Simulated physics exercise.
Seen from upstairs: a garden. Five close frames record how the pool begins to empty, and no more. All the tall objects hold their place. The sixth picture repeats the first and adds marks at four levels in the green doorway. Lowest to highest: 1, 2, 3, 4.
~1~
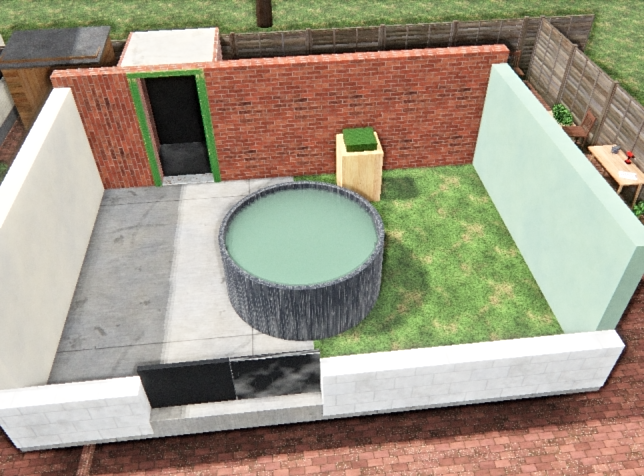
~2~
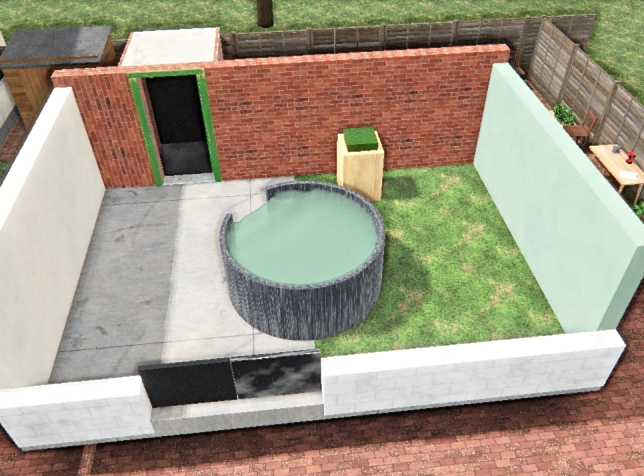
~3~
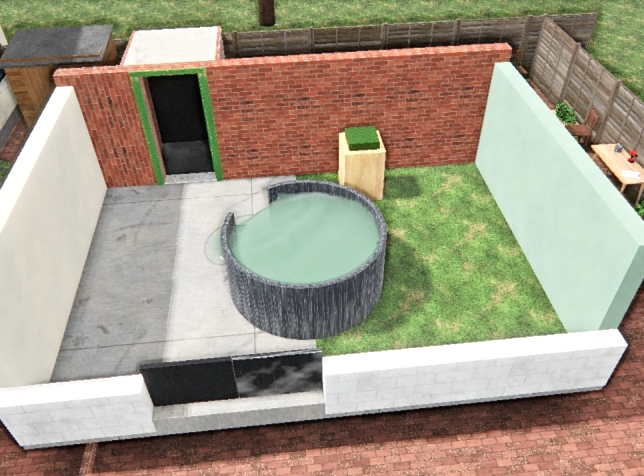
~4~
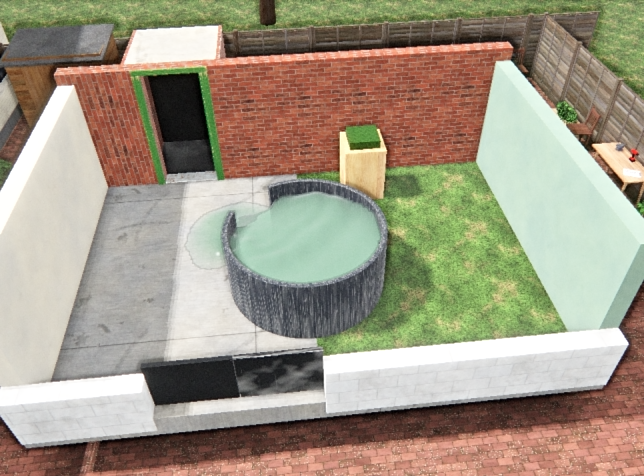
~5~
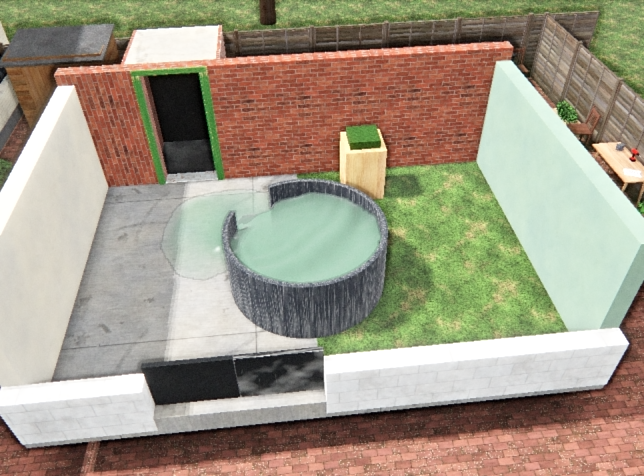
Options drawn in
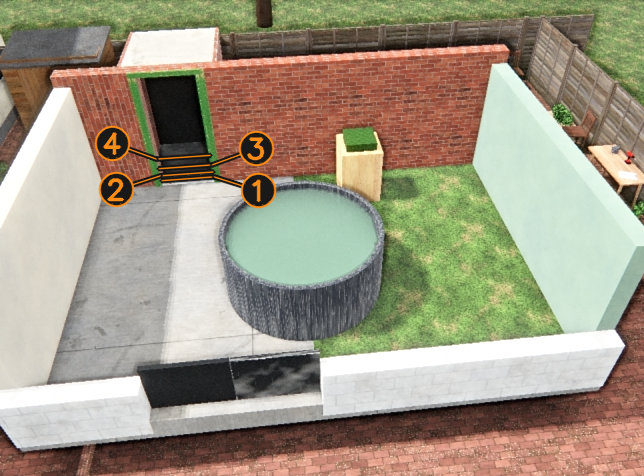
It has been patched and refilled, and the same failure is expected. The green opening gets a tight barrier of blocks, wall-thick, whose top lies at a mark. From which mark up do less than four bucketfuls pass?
That is height 3.
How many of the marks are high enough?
Two.
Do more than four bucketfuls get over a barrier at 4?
No, not at all.
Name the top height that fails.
That would be 2.
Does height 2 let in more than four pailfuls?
Yes, that goes wrong.
On the marked copy, 1 at (188, 178); 2 at (186, 173); 3 at (185, 166); 4 at (183, 157); from the bottom up 1, 2, 3, 4.
If 1 is chosen, dozens of bucketfuls pour in.
If 2 is chosen, about 11 bucketfuls get in.
If 3 is chosen, a splash gets over, under a bucket.
If 4 is chosen, nothing gets over.
